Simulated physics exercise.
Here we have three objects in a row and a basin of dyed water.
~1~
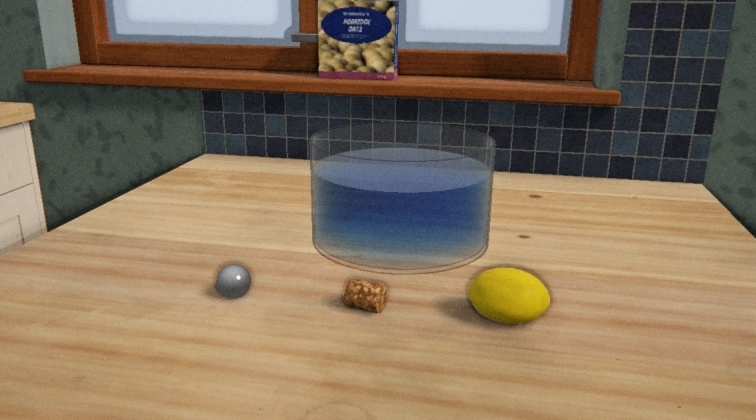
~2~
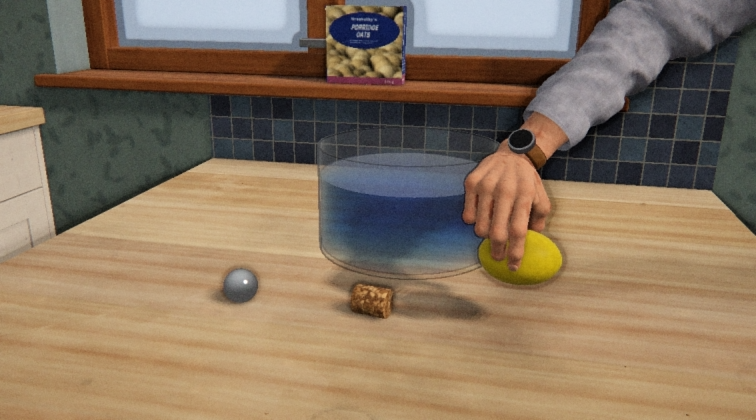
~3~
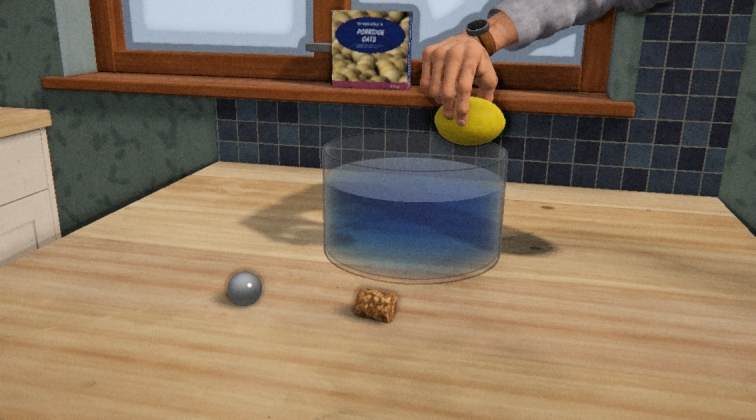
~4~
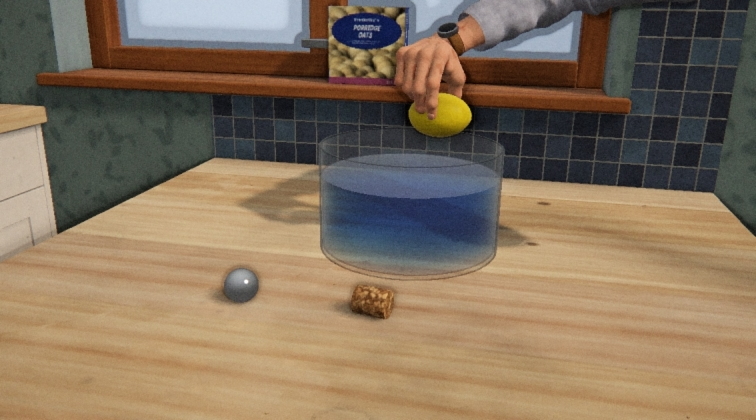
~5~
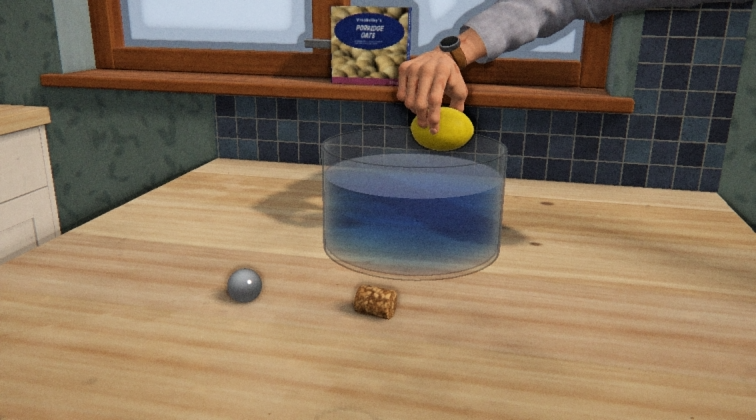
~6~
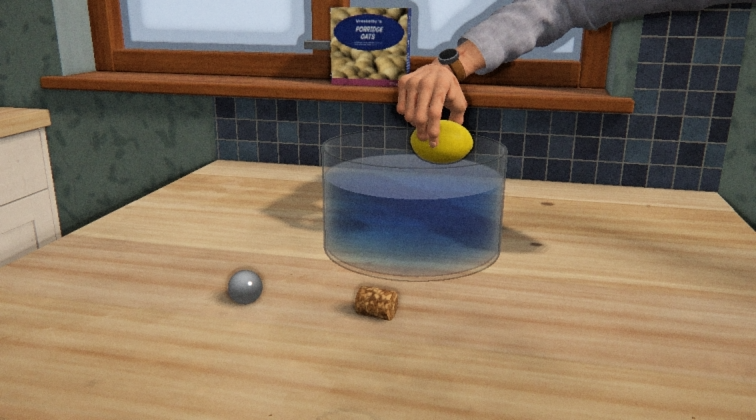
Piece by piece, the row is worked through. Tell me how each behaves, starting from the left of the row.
Left one lies at the bottom, middle one rests at the top, right one rests at the top.
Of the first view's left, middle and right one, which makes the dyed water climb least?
That'd be the central item.
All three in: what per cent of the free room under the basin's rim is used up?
Close to 10 percent of that free room.
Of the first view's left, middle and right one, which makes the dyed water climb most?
I say the right object.
Shortly, the lemon bobs at the top.
Then, the cork bobs at the top.
At the finish, the steel ball ends at the bottom; afloat, cork and lemon.
